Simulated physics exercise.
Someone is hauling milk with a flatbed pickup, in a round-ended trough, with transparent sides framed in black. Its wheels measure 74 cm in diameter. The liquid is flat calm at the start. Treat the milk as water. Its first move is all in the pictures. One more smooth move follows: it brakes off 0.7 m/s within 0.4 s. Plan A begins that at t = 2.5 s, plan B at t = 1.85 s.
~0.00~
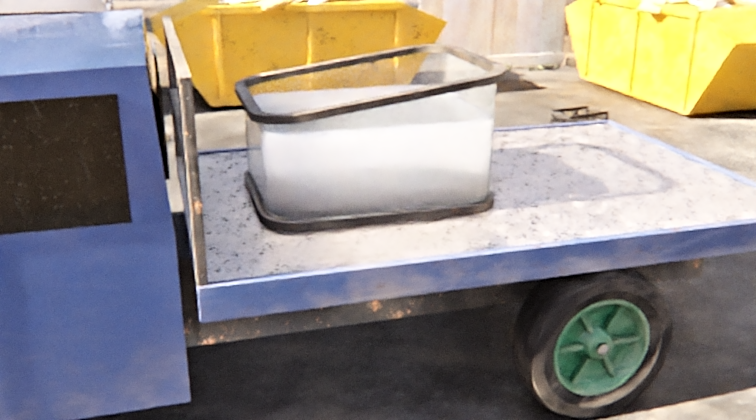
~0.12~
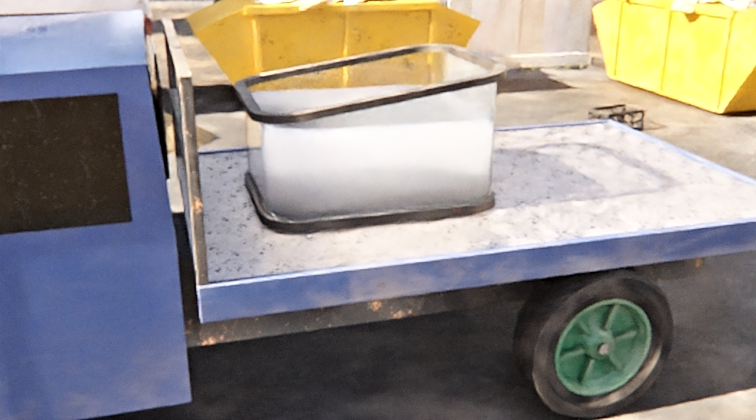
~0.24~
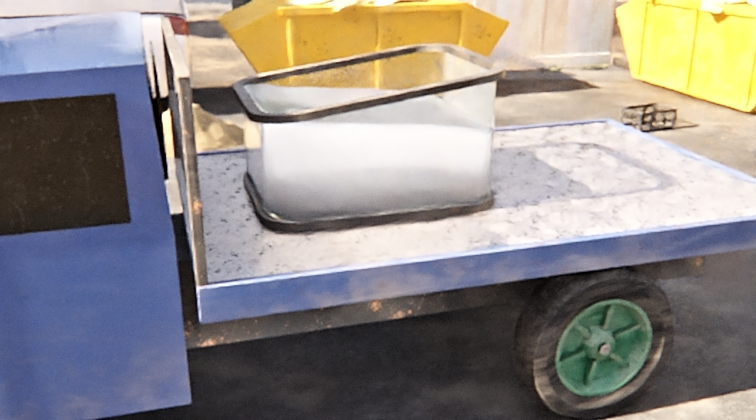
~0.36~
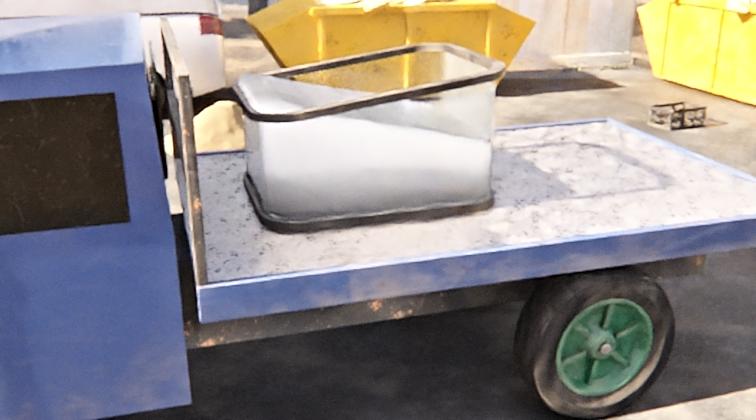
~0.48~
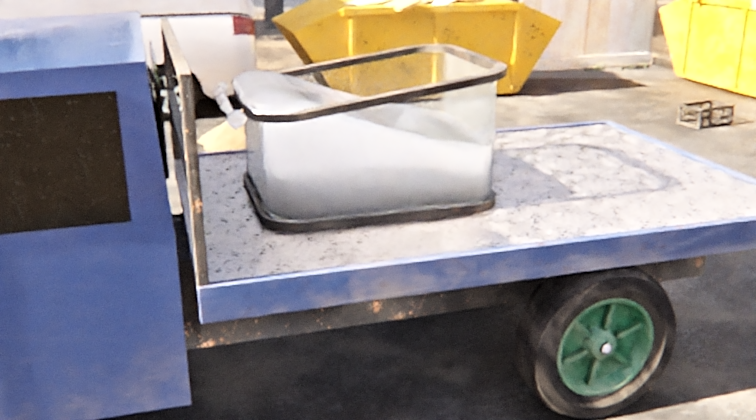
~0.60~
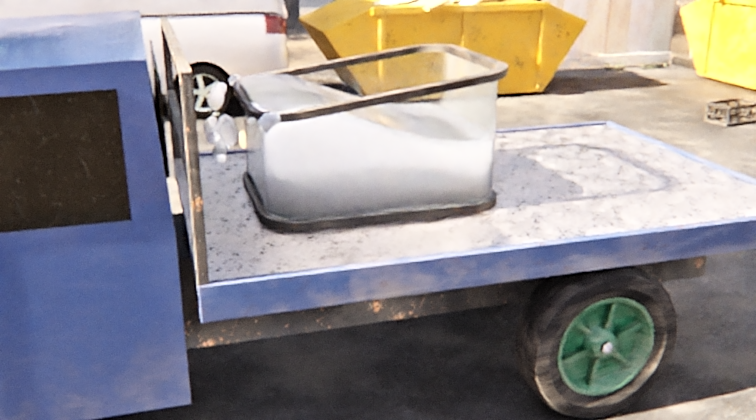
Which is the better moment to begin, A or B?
The smaller loss comes with plan B.
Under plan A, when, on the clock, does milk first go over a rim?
At about 0.7 s.
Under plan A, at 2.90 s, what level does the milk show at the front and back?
Front 56 cm, back 24 cm.
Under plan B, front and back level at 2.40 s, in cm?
Front 40 cm, back 34 cm.
For plan A, 2.90 s in, the surface is 57 cm up at the front and 23 cm at the back; 4 per cent is out, over the front.
For plan A, 5.89 s in, 12 per cent is out, over the front, 42 of 344 litres.
For plan B, 2.40 s in, the surface is 40 cm up at the front and 35 cm at the back; 4 per cent is out, over the front.
For plan B, 5.24 s in, 4 per cent is out, over the front, 15 of 344 litres.
